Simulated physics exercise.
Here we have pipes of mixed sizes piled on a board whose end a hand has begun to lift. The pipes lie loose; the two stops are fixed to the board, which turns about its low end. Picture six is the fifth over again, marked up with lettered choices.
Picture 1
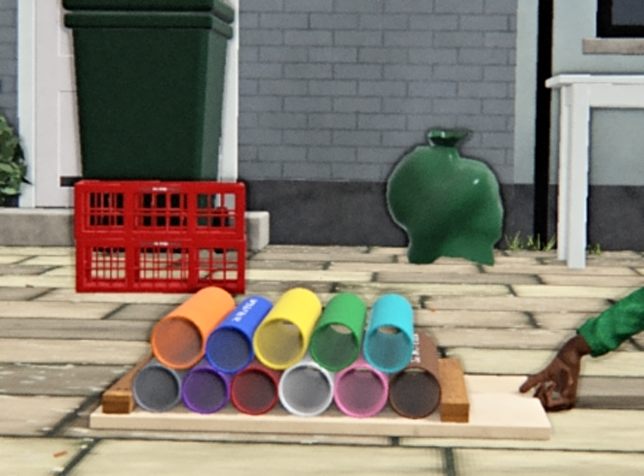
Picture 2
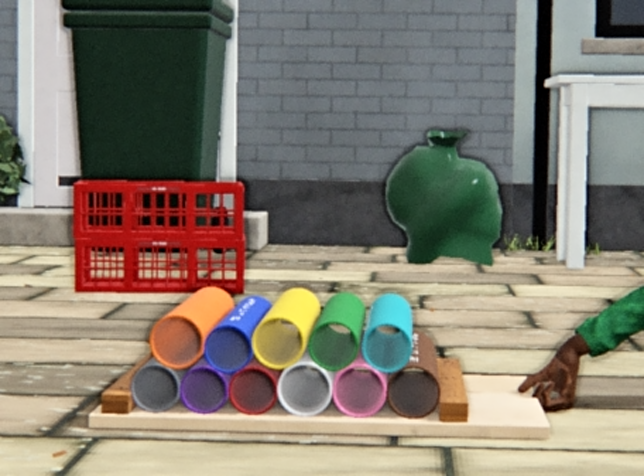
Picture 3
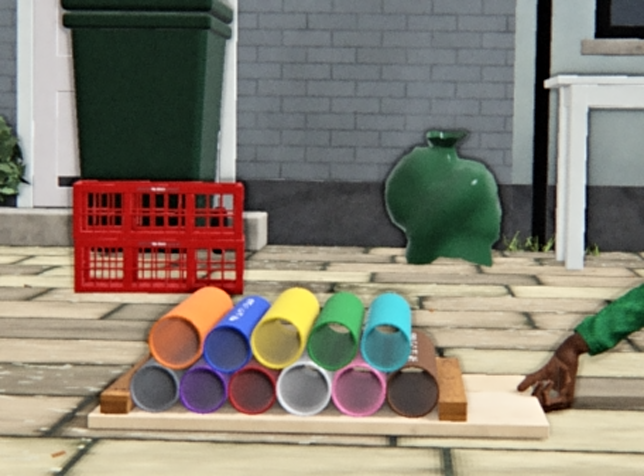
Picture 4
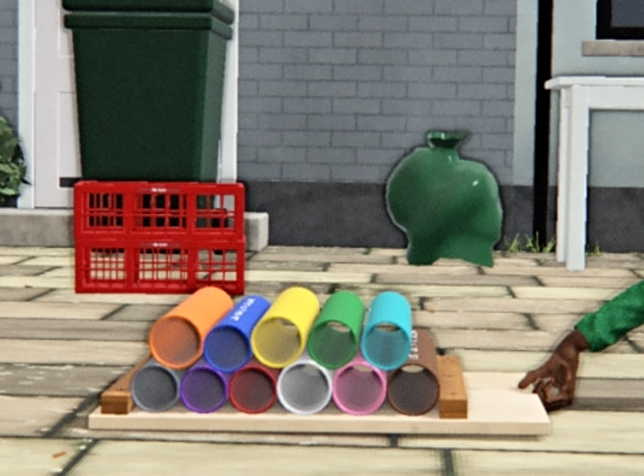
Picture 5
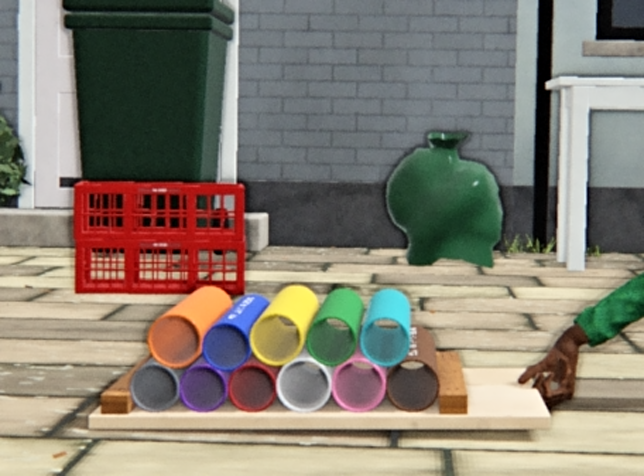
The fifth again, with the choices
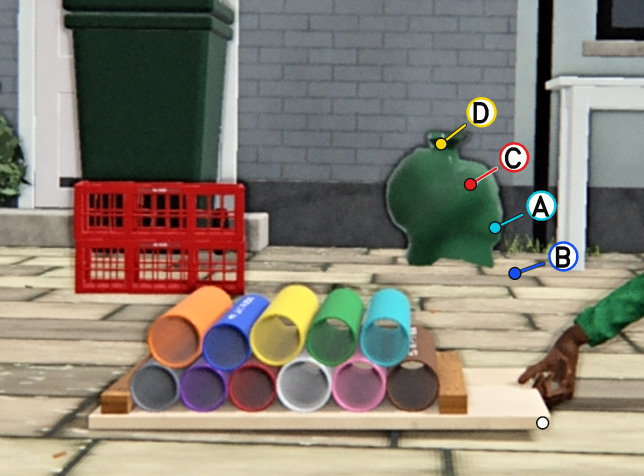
On a paved patio before a grey brick wall, seen from the front at a low, steady height, a dark green bin stands on red crates at left, with a rounded green object and white table to the right. Colourful pipes lie in two rows between wooden blocks on a pale board. A hand in a green sleeve stays at the board's right end, and almost nothing moves.
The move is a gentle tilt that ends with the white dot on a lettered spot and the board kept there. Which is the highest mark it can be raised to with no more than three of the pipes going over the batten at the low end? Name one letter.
Lift it to A and no more.
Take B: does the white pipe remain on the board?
Yes, with B.
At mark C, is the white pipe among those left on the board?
Yes, with C.
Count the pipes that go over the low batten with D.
At D the number is five.
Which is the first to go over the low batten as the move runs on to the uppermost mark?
The orange one.
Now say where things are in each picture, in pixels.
Grey pipe (157, 389); purple pipe (205, 390); red pipe (254, 392), in the first frame.
Red pipe (253, 391); white pipe (305, 389), in the second frame.
Board (325, 391); pink pipe (358, 391); brown pipe (413, 391); orange pipe (176, 342), in the third frame.
Board (326, 389); grey pipe (155, 388); purple pipe (204, 390), in the fourth frame.
Board (326, 387); grey pipe (155, 388); purple pipe (203, 389), in the fifth frame.
On the marked copy, A at (495, 228); B at (515, 274); C at (471, 185); D at (441, 144); the white dot at (542, 423).
Taking A. A third of the way, board at 16°.
Two thirds of the way, board at 27°.
When it is over, board at 27°, three over the low batten (blue, orange, yellow).
As for the rest, B three over the low batten (blue, orange, yellow); C five over the low batten; D five over the low batten.
